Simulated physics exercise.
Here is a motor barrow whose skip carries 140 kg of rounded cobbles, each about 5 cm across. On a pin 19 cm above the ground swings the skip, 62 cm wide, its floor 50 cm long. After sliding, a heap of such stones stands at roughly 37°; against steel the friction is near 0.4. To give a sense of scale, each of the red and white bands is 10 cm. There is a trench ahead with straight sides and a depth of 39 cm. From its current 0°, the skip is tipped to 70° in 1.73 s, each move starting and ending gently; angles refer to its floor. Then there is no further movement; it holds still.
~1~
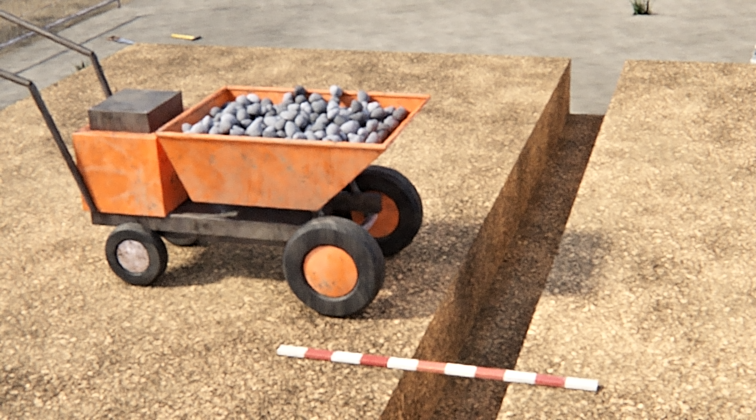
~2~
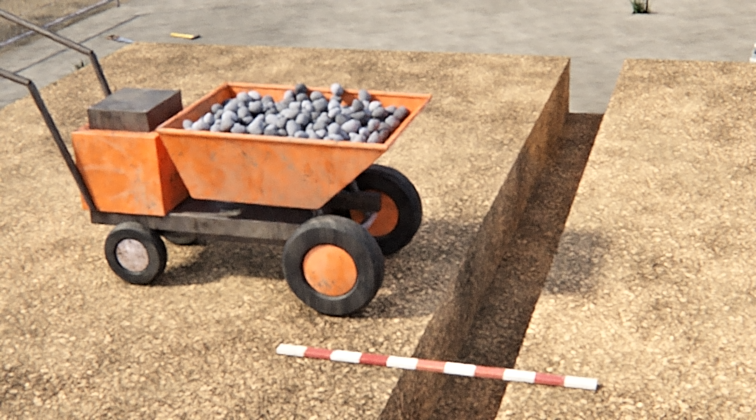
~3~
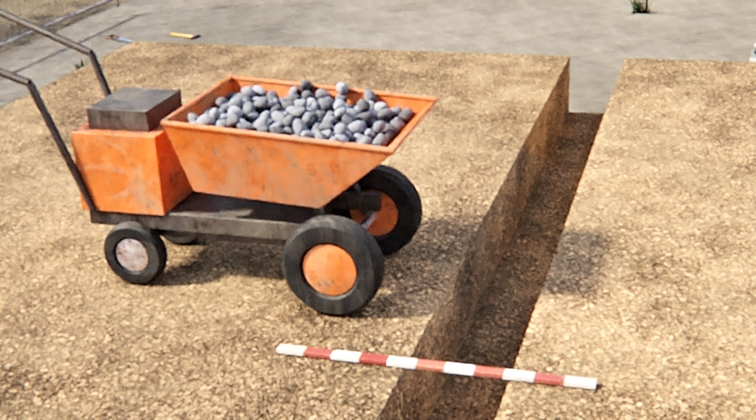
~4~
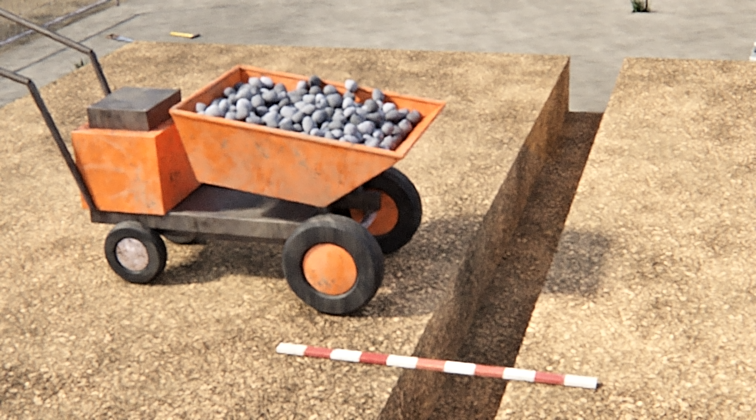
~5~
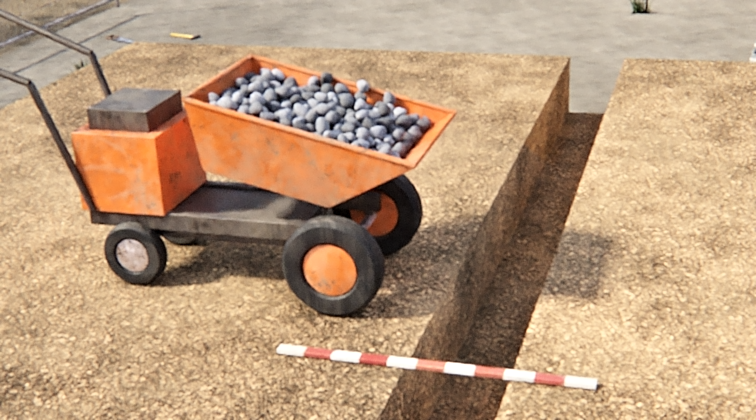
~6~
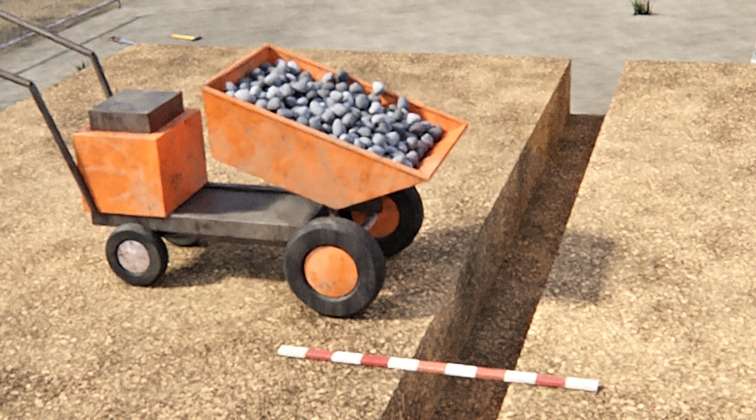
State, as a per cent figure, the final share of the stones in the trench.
The final share is about 56 per cent.
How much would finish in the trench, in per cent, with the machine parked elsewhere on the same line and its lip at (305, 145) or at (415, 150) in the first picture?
I'd expect close to 100 per cent at the first and 30 per cent at the second.
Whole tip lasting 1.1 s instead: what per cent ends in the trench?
Expected share: Around 50%.
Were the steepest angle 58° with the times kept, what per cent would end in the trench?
Roughly 70%.
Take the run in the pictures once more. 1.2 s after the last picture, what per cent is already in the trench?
I'd put it near 30 per cent.
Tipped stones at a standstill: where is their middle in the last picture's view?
Around (532, 358).
Then, 0.7 s after the last picture the floor is at 59°, 98 % in the skip, 2 % in the trench; the foremost stones are at (516, 251).
Then, 1.2 s after the last picture the floor is at 70°, 34 % in the skip, 32 % in the trench, 35 % past the trench; the foremost stones are at (677, 303).
Then, 1.6 s after the last picture the floor is at 70°, 9 % in the skip, 46 % in the trench, 45 % past the trench; the foremost stones are past the picture's edge.
Then, 3.5 s after the last picture the floor is at 70°, 0 % in the skip, 56 % in the trench, 44 % past the trench; the foremost stones are past the picture's edge.
